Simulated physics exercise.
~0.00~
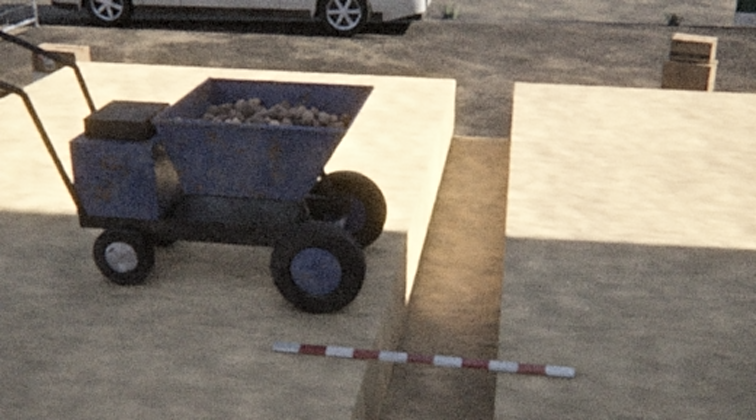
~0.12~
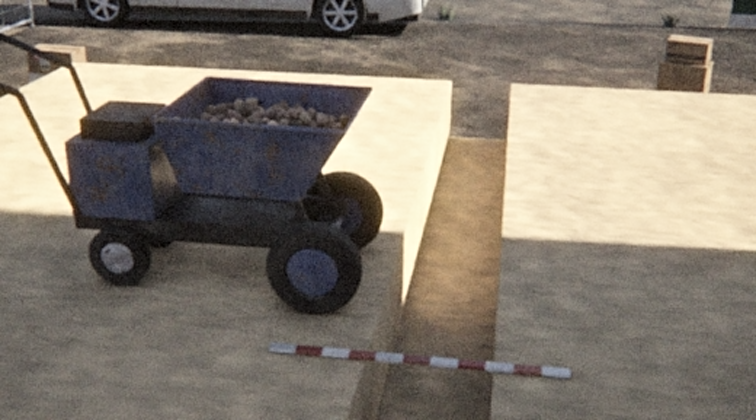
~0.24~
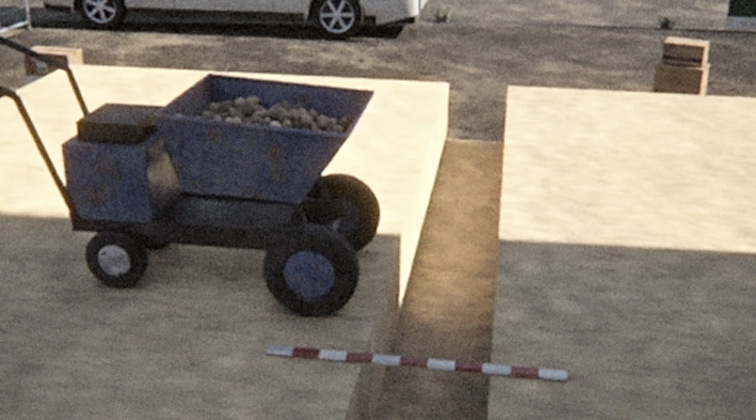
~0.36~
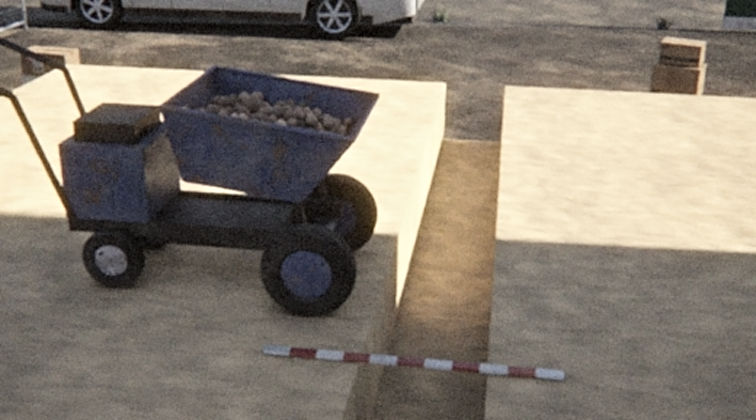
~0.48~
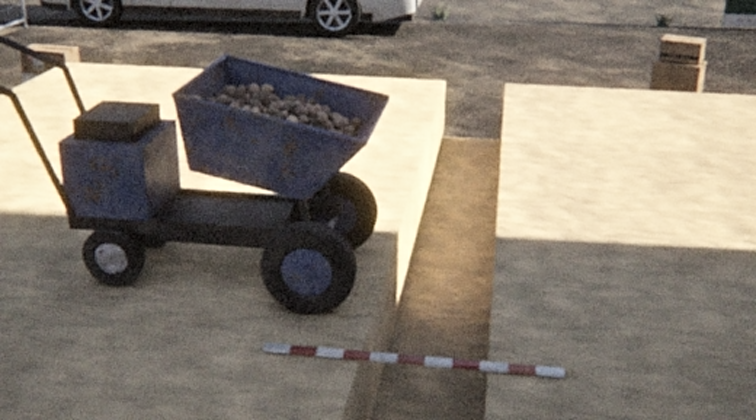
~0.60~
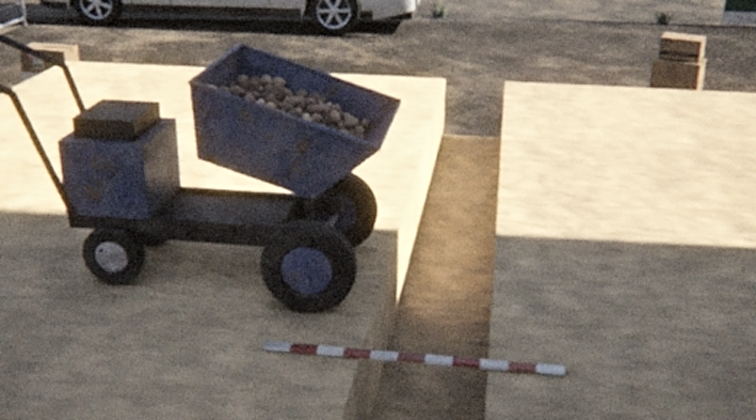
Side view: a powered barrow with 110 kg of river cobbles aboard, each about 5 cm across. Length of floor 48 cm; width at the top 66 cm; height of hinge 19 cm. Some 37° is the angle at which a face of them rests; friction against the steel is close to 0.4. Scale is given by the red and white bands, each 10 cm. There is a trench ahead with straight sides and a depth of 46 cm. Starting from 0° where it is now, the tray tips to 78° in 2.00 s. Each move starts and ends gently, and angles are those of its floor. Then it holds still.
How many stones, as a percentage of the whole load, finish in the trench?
Roughly 54 per cent of the load ends up in the trench.
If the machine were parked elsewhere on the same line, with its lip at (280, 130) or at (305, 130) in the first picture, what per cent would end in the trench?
Roughly 100 percent for the first, and 95 percent for the second.
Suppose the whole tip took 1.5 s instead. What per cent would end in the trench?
It would come to roughly 45 per cent.
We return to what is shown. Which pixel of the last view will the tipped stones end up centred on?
Their middle lands near (482, 364).
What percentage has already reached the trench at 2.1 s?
Approx. 20 % of the load.
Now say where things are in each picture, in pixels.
In the first picture, the tray is at 0°, its lip at (346, 132); the top of the load is at (272, 113).
In the second picture, the tray is at 1°, its lip at (345, 133); the top of the load is at (270, 113); the stones move at 0.1 m/s on average.
The third picture shows lip at (348, 137), floor tilted 3°, highest stones at (261, 113); the stones move at 0.2 m/s on average.
The fourth picture shows lip at (354, 141), floor tilted 7°, highest stones at (252, 108); the stones move at 0.3 m/s on average.
The fifth picture shows lip at (366, 143), floor tilted 11°, highest stones at (246, 99); the stones move at 0.4 m/s on average.
In the sixth picture, the tray is at 17°, its lip at (380, 149); the top of the load is at (246, 86); the stones move at 0.4 m/s on average.
After 1.5 s the floor is at 66°; 98 % in the tray, 2 % in the trench; the foremost stones are at (487, 242).
After 2.1 s the floor is at 78°; 40 % in the tray, 20 % in the trench, 40 % past the trench; the foremost stones are at (636, 299).
After 2.5 s the floor is at 78°; 17 % in the tray, 35 % in the trench, 48 % past the trench; the foremost stones are at (697, 303).
After 4.4 s the floor is at 78°; 0 % in the tray, 54 % in the trench, 46 % past the trench; the foremost stones are at (712, 307).
